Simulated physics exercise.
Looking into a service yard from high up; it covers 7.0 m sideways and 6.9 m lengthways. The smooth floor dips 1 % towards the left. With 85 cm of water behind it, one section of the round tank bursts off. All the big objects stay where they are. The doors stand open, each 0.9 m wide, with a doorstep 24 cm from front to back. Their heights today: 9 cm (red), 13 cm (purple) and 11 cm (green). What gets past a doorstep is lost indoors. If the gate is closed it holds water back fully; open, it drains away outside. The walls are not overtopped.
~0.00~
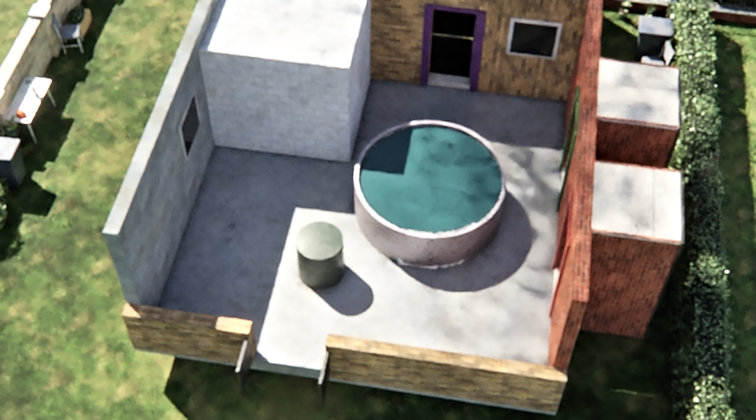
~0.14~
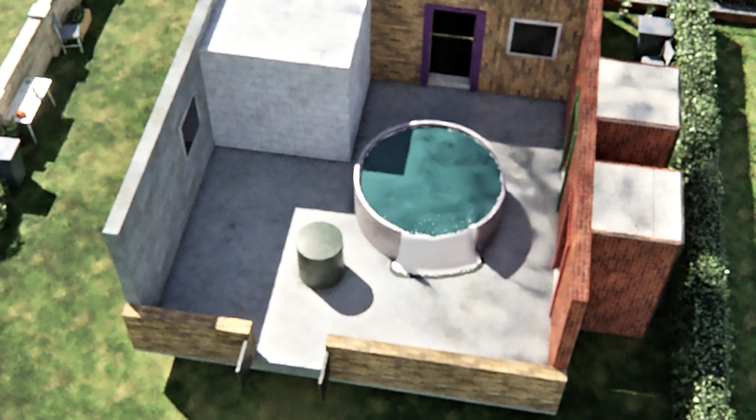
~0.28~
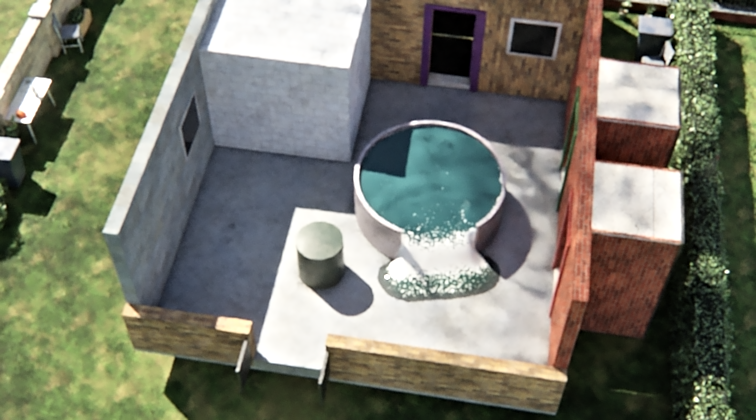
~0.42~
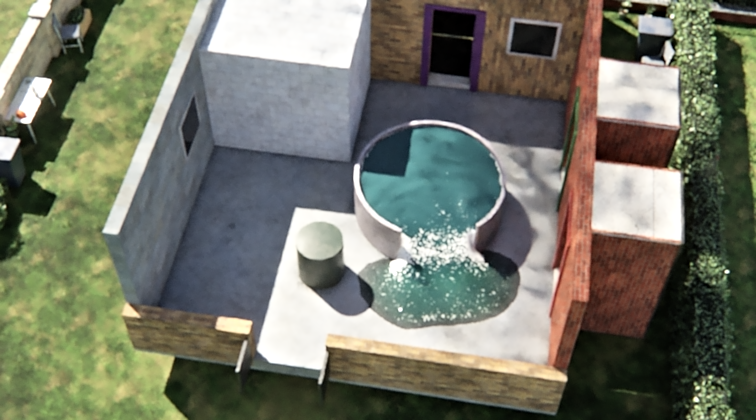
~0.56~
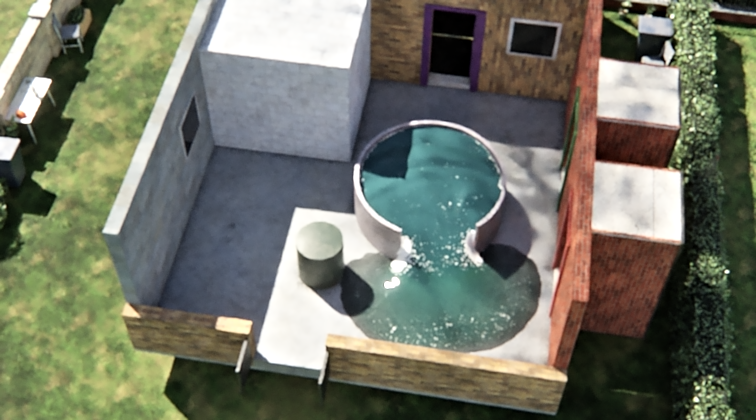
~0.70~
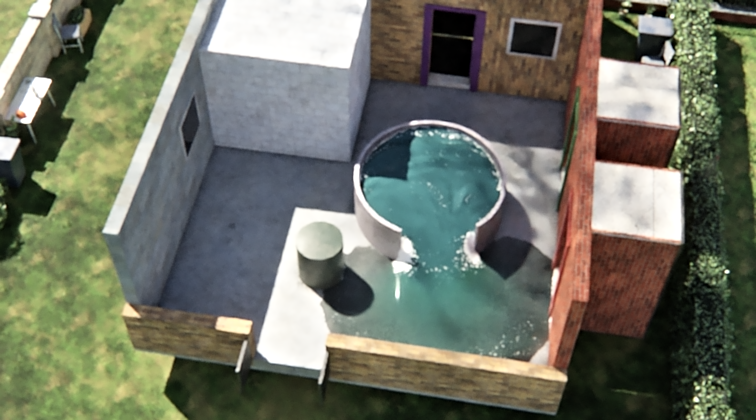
Water sits still in a round tank in a walled yard until a section of its near side drops open. Foaming water pours through the gap onto the pale floor, then spreads into a widening pool toward the low front wall and the right-hand brick wall, passing near a green cylinder.
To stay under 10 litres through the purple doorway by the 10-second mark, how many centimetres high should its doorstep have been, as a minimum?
It would have to be roughly 7 cm high.
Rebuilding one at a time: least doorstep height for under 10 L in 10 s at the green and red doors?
About 7.0 cm at green and 21 cm at red.
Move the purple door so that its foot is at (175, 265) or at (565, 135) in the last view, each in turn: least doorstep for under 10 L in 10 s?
About 19 and 12.0 cm.
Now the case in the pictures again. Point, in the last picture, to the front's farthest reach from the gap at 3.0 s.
Near (150, 331).
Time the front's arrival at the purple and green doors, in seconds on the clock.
Purple 4.5 s, green 3.0 s.
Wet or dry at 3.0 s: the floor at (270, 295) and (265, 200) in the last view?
In turn: Flooded, still dry.
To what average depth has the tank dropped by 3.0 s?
About 37 cm.
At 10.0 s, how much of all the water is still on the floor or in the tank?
Some 90 per cent remains.
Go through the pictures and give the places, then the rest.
In the first picture, still water, 85 cm deep, in the round tank at (430, 179); the purple door at (452, 53) is dry.
In the second picture, water pours out at (438, 255) and has run 0.3 m, to (474, 269); about 9 cm deep outside, 86 cm at the back.
In the third picture, the front is at (407, 298), 0.8 m from the gap at (438, 256); 1.4 m2 of floor is wet, 86 cm left at the back.
In the fourth picture, water pours out at (438, 258) and has run 1.3 m, to (399, 323); about 9 cm deep outside, 85 cm at the back.
In the fifth picture, the gap is at (438, 258), the front 1.9 m out at a hidden place; the back of the round tank holds 85 cm.
In the sixth picture, the front is at a hidden place, 2.5 m from the gap at (438, 257); 8.5 m2 of floor is wet, 78 cm left at the back; 4.3 m in a straight line remain to the purple door at (452, 53).
After 1.4 s water covers 30 % of the floor, deepest (60 cm) near (527, 387); it has not reached the purple door.
After 3.0 s water covers 45 % of the floor, deepest (40 cm) near (527, 387); it has not reached the purple door.
After 10.0 s water covers 100 % of the floor, deepest (21 cm) near (213, 150); 7 cm at the purple door, 0 litres in over its 13 cm doorstep.
At the purple door as built, the water arrived by 4.6 s and peaked near 10 cm at 6.0 s.
With a doorstep of 6 cm, 17 litres would have come in within the 10 s; with 8 cm, 4 litres. So under 10 litres takes about 7 cm.
